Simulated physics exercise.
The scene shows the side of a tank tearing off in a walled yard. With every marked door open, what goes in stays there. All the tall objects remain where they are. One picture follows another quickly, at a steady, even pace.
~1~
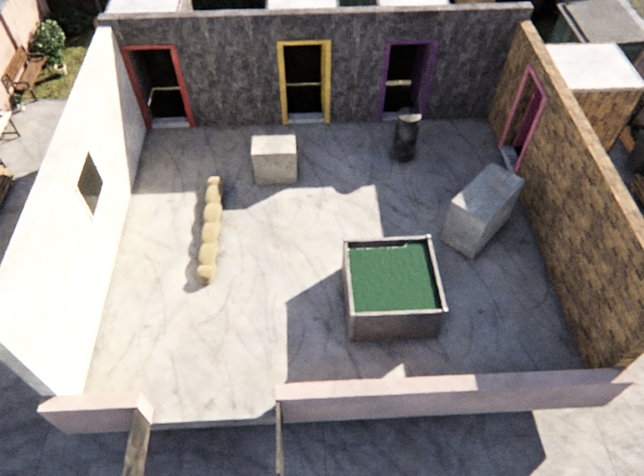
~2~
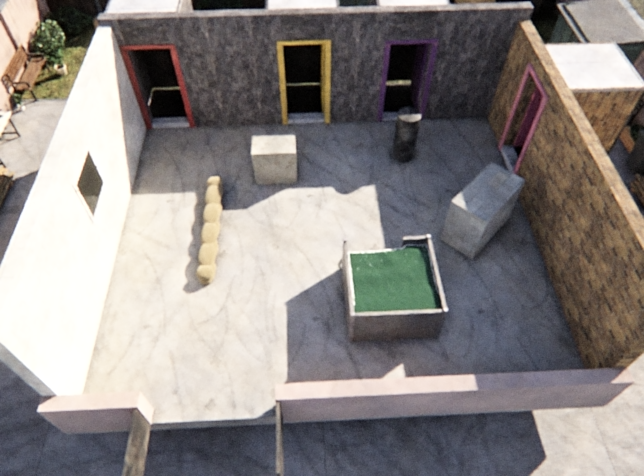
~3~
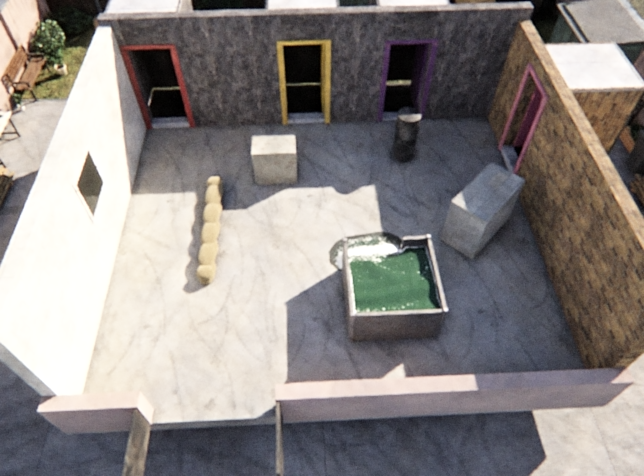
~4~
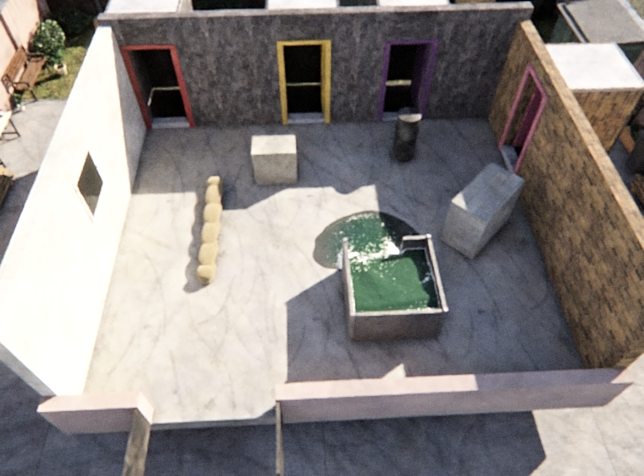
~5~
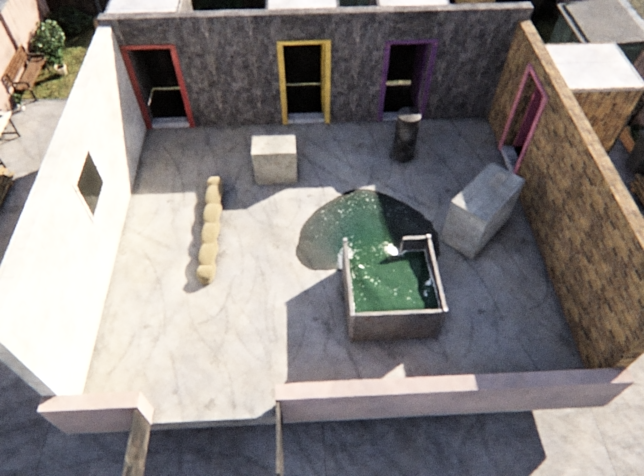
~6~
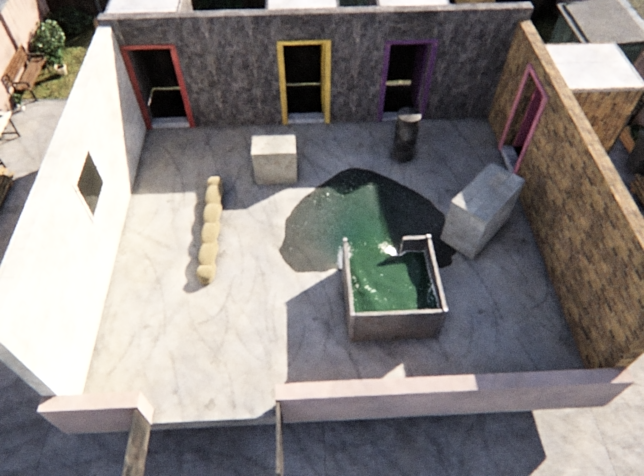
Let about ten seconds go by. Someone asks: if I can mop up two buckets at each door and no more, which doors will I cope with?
At the end, yellow door: More than two buckets. Purple door: More than two buckets. Red door: No more than two buckets. Pink door: No more than two buckets.
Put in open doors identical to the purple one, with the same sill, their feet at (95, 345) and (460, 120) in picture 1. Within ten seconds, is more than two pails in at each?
Taking them in order: The first door stays short, the second door exceeds it.
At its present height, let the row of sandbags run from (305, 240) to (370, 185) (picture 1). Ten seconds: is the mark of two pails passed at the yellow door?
I reckon the yellow door holds the line.
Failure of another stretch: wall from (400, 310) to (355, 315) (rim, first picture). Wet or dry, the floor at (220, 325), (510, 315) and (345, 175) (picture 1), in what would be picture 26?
Submerged, submerged, unwetted.
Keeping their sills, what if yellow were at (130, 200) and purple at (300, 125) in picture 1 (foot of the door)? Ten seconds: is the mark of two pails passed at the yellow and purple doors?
Check: Yellow one comes out below / purple one comes out above.
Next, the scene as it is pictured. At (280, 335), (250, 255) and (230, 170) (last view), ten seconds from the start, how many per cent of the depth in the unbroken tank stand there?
Approx. values, in order: 2 %, 2 %, 4 %.
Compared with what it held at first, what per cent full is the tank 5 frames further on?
Somewhere around 46 %, give or take.
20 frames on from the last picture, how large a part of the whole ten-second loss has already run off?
Approximately 75 %.
A moment on, water covers 30 % of the floor; the yellow door wet at the sill, nothing in, the purple door not reached, the red door not reached, the pink door not reached.
Next, water covers 35 % of the floor; the yellow door over two buckets in, the purple door under two buckets in, the red door not reached, the pink door not reached.
Then, water covers 45 % of the floor; the yellow door far over two buckets in, the purple door over two buckets in, the red door wet at the sill, nothing in, the pink door wet at the sill, nothing in.
Later, water covers 55 % of the floor; the yellow door far over two buckets in, the purple door over two buckets in, the red door under two buckets in, the pink door wet at the sill, nothing in.
In the end, water covers 80 % of the floor; the yellow door far over two buckets in, the purple door over two buckets in, the red door under two buckets in, the pink door wet at the sill, nothing in.
